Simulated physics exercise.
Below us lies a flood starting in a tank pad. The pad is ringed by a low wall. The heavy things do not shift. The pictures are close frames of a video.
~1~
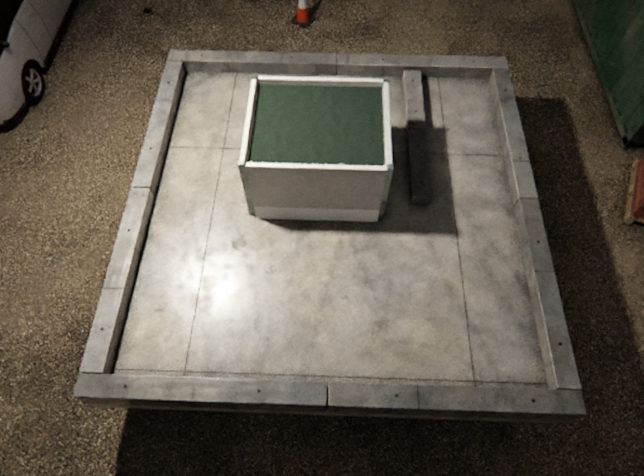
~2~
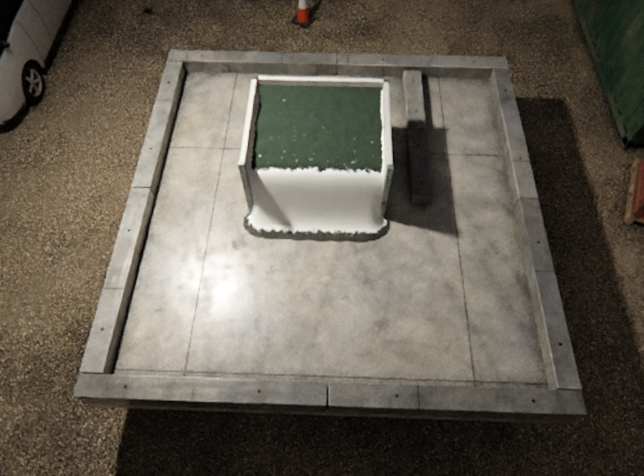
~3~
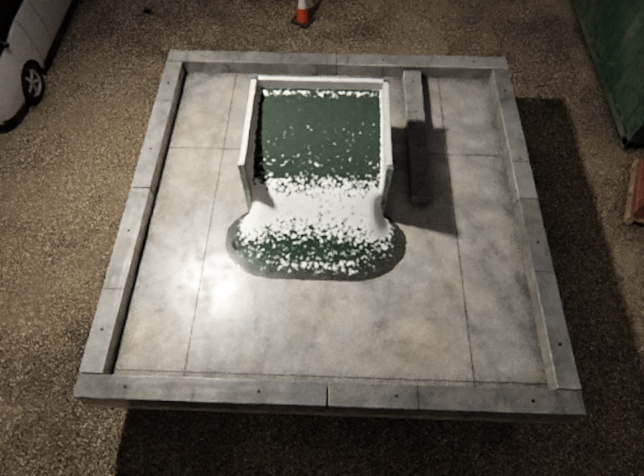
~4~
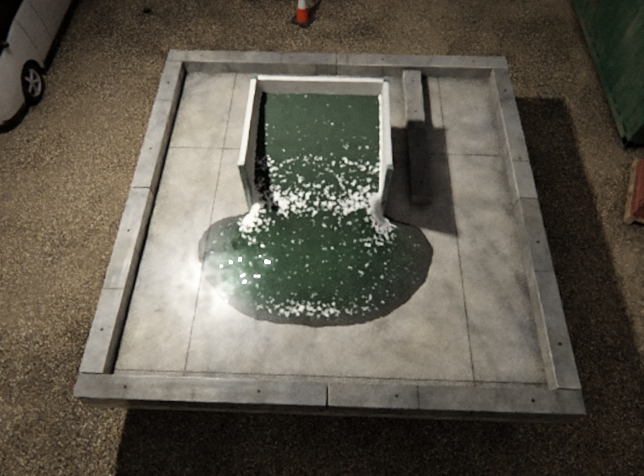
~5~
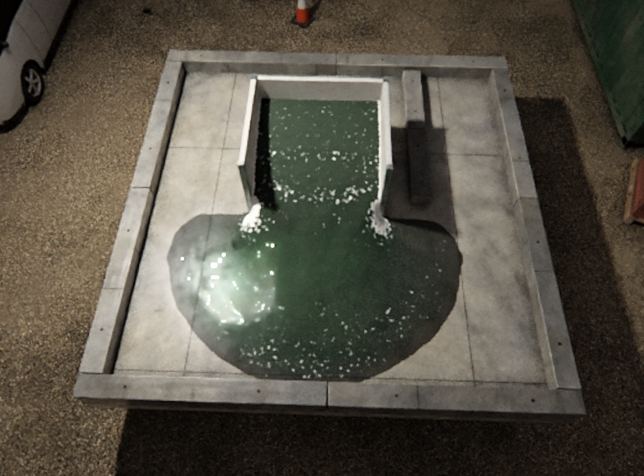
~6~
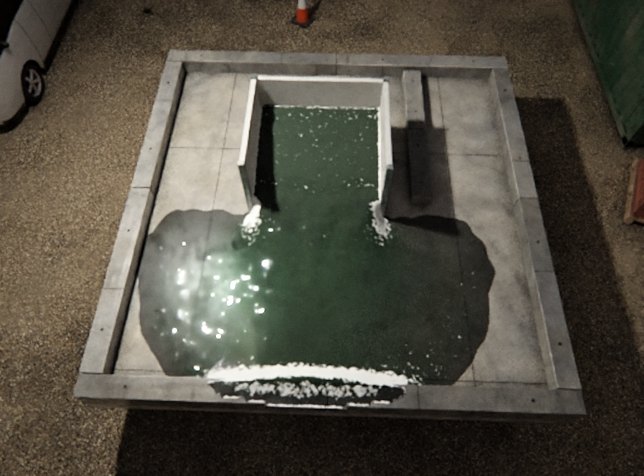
On a walled concrete pad, the near side of a square tank opened and green water poured out with white froth, spreading in a widening pool until it splashed against the near wall.
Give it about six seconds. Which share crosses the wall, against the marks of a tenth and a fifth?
Over the wall goes over a fifth.
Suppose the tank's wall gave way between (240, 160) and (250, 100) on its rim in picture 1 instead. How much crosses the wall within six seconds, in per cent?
Some 26 per cent.
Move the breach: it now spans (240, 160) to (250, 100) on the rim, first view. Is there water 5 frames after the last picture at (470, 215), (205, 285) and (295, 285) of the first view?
In that order: Dry, under water, not flooded.
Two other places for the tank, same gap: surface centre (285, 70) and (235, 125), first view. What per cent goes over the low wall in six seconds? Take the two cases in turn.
In turn 16 and 26 per cent.
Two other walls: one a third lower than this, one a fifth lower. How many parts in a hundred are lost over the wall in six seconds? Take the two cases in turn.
In turn 40 and 34 per cent.
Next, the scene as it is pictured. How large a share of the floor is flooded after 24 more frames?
About 85 per cent.
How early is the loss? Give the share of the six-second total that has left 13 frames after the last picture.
I make it 90 per cent.
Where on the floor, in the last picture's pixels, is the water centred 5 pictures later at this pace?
At about (312, 272).
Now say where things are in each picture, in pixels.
Still water in the tank at (318, 125), in the first picture.
The front is at (385, 222), out from the gap at (316, 196), in the second picture.
The front is at (396, 253), out from the gap at (316, 200), in the third picture.
The front is at (383, 309), out from the gap at (316, 202), in the fourth picture.
Water pours out at (316, 202) and has run to (327, 379), in the fifth picture.
Water pours out at (316, 204) and has run to a hidden place, in the sixth picture.
A moment on, water covers 40 % of the floor; the low wall has let 1 % over.
Next, water covers 45 % of the floor; the low wall has let 5 % over.
Then, water covers 50 % of the floor; the low wall has let 20 % over.
Later, water covers 70 % of the floor; the low wall has let 22 % over.
In the end, water covers 80 % of the floor; the low wall has let 22 % over.
